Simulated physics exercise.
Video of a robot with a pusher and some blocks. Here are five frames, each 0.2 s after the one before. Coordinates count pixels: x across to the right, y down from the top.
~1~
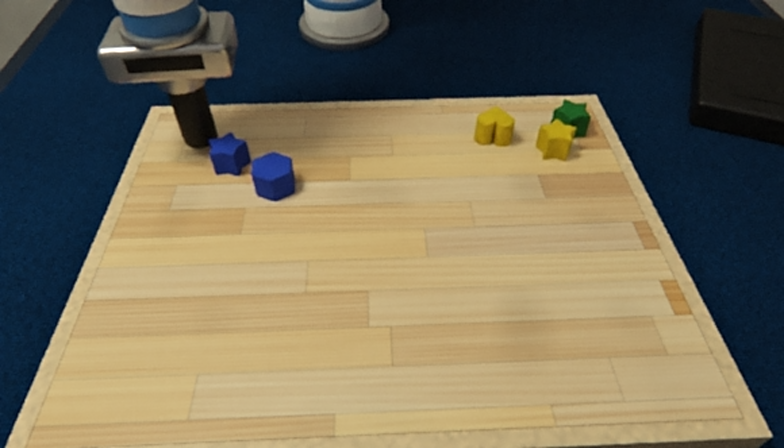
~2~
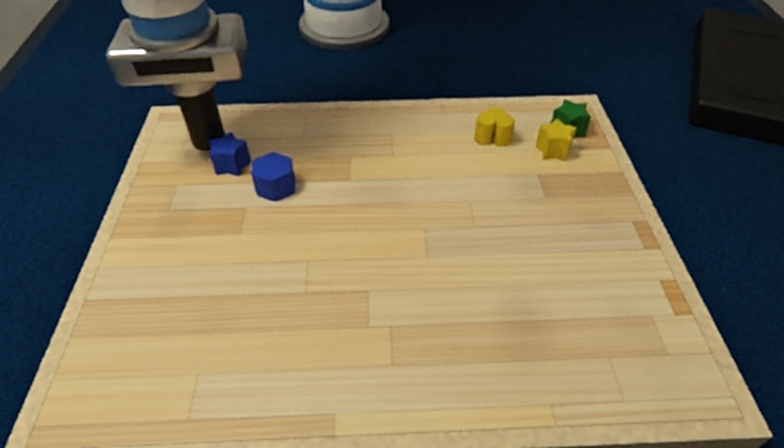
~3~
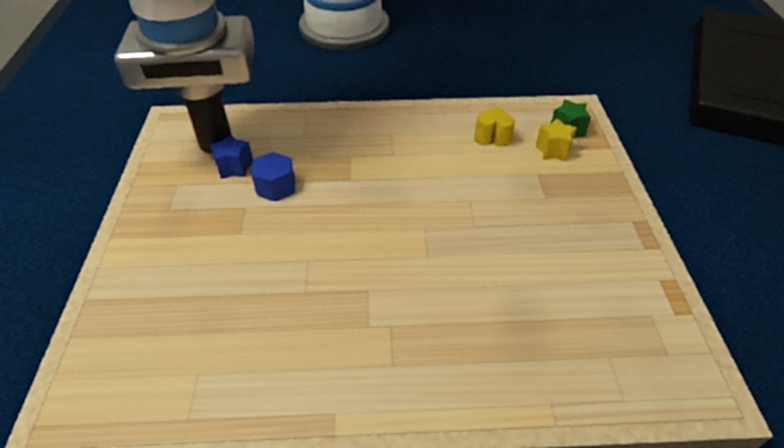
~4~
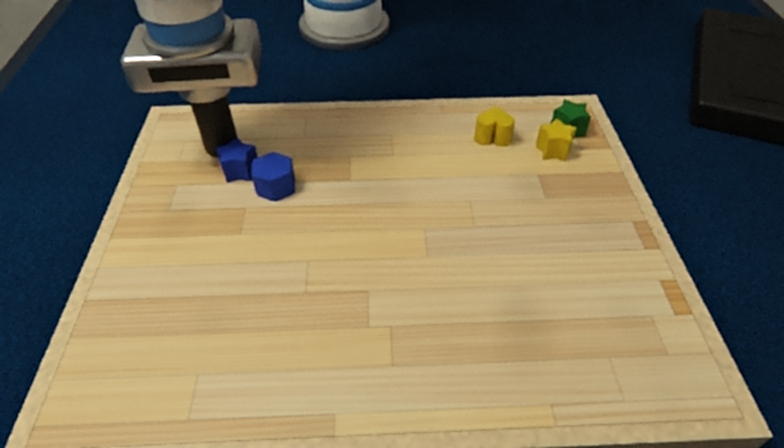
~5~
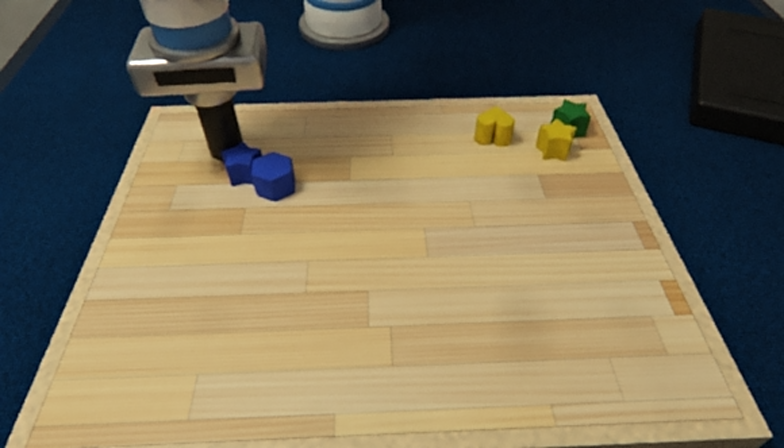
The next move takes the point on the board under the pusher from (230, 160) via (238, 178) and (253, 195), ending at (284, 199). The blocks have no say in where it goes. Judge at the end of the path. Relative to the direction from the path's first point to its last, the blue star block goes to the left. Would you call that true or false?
False - the claim does not hold.
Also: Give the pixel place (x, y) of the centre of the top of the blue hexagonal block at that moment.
It will end up at (319, 182).
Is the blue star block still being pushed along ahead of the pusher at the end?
Final answer: No.
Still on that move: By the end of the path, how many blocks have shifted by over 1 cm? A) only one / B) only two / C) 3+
My pick is B.
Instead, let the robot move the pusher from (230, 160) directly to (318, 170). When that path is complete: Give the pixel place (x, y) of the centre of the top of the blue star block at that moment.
I'd say the blue star block ends with its top centre at (282, 165).
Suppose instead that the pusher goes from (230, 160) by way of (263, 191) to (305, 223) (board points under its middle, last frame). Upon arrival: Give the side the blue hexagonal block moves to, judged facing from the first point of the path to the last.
The answer is left: Facing from the path's start to its end, that's where the blue hexagonal block shifts.
The first path, step by step. One third of the way, pusher (236, 169); blue star block (251, 173); blue hexagonal block (288, 173), turned 35° anticlockwise.
Two thirds of the way, pusher (251, 186); blue star block (266, 192); blue hexagonal block (307, 182), turned 75° anticlockwise.
At the end, pusher (282, 190); blue star block (280, 201), turned 35° clockwise; blue hexagonal block (319, 182), turned 85° anticlockwise.
